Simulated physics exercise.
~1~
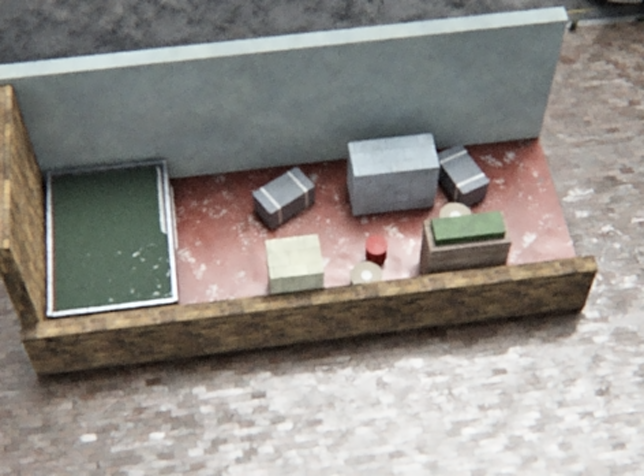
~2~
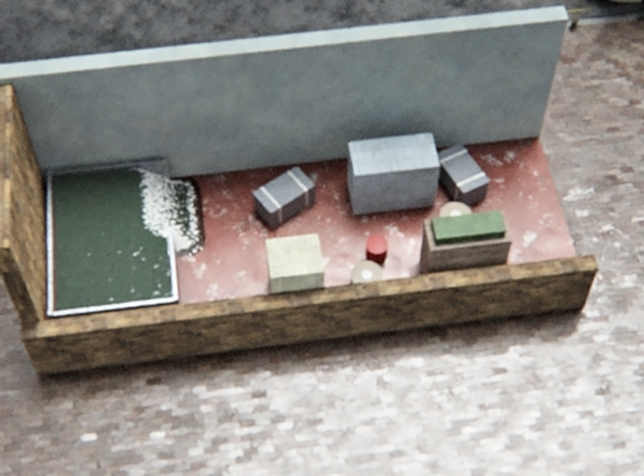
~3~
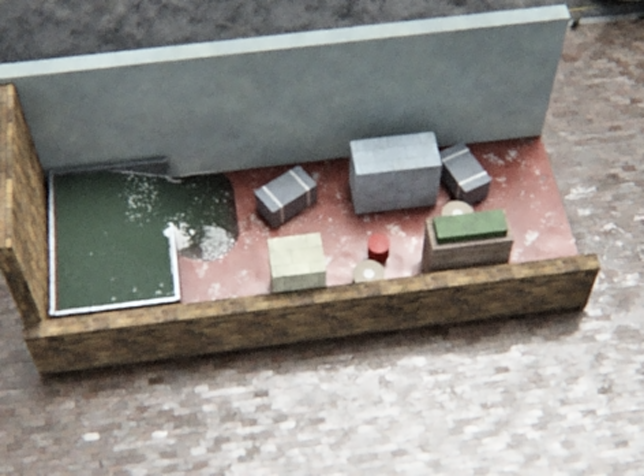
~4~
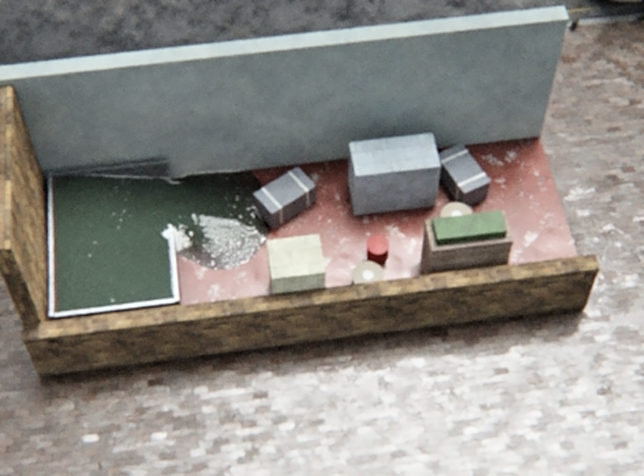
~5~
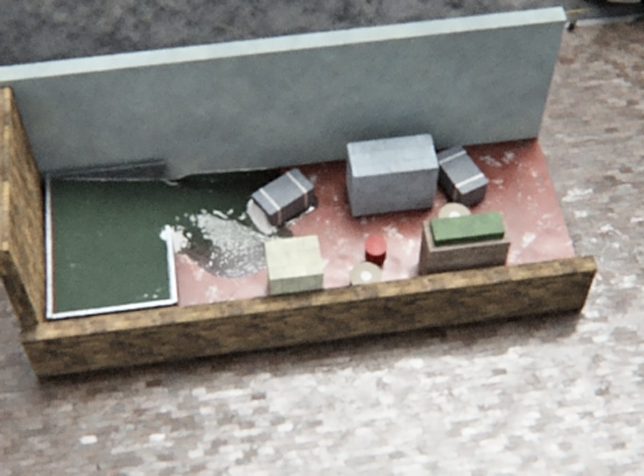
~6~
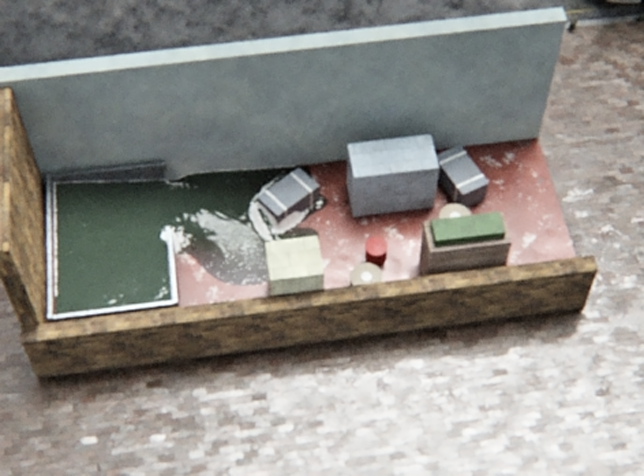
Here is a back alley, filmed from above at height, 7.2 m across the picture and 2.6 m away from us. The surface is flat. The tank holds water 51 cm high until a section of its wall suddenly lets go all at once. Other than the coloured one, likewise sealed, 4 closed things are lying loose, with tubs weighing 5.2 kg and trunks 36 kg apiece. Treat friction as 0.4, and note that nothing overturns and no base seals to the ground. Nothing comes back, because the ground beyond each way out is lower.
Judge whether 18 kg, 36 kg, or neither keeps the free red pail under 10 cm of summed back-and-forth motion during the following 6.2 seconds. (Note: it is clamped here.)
Neither.
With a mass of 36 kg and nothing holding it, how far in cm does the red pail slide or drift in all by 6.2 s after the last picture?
Some 30 cm in all.
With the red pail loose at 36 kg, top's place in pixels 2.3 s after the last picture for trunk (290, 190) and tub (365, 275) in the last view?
(357, 258) and (410, 269), roughly.
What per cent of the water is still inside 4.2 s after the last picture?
84 % or so.
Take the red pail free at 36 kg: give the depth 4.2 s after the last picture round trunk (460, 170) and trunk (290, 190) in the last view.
I'd estimate 7 cm for the first and 16 cm for the second.
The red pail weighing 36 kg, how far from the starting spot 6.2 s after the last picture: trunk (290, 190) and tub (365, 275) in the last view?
That comes to 150 cm for the first and 60 cm for the second.
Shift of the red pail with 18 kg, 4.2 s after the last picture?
Shift: About 100 cm.
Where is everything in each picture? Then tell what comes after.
In the first frame, the red pail at (377, 245), on the bottom; water covers 3.6 m2; 0 of 5 have shifted.
In the second frame, the red pail at (377, 244) rests on the ground; water covers 4.1 m2; 0 of 5 have shifted.
In the third frame, the red pail at (379, 243), on the bottom; water covers 4.8 m2; 0 of 5 have shifted.
In the fourth frame, the red pail at (378, 245), on the bottom; 5.5 m2 under water; 0 of 5 have shifted.
In the fifth frame, the red pail at (376, 246), on the bottom; 6.2 m2 under water; 0 of 5 have shifted.
In the sixth frame, the red pail at (377, 246) rests on the ground; water covers 6.8 m2; 1 of 5 have shifted.
Then, 0.6 s after the last picture the red pail would be 0 cm from its start with 18 kg and 0 cm from its start with 36 kg; 3 cm of water round it then.
Then, 2.3 s after the last picture the red pail would be 46 cm from its start with 18 kg and 33 cm from its start with 36 kg; 10 cm of water round it then.
Then, 4.2 s after the last picture the red pail would be 110 cm from its start with 18 kg and 33 cm from its start with 36 kg; 15 cm of water round it then.
Then, 6.2 s after the last picture the red pail would be 129 cm from its start with 18 kg and 33 cm from its start with 36 kg; 9 cm of water round it then.
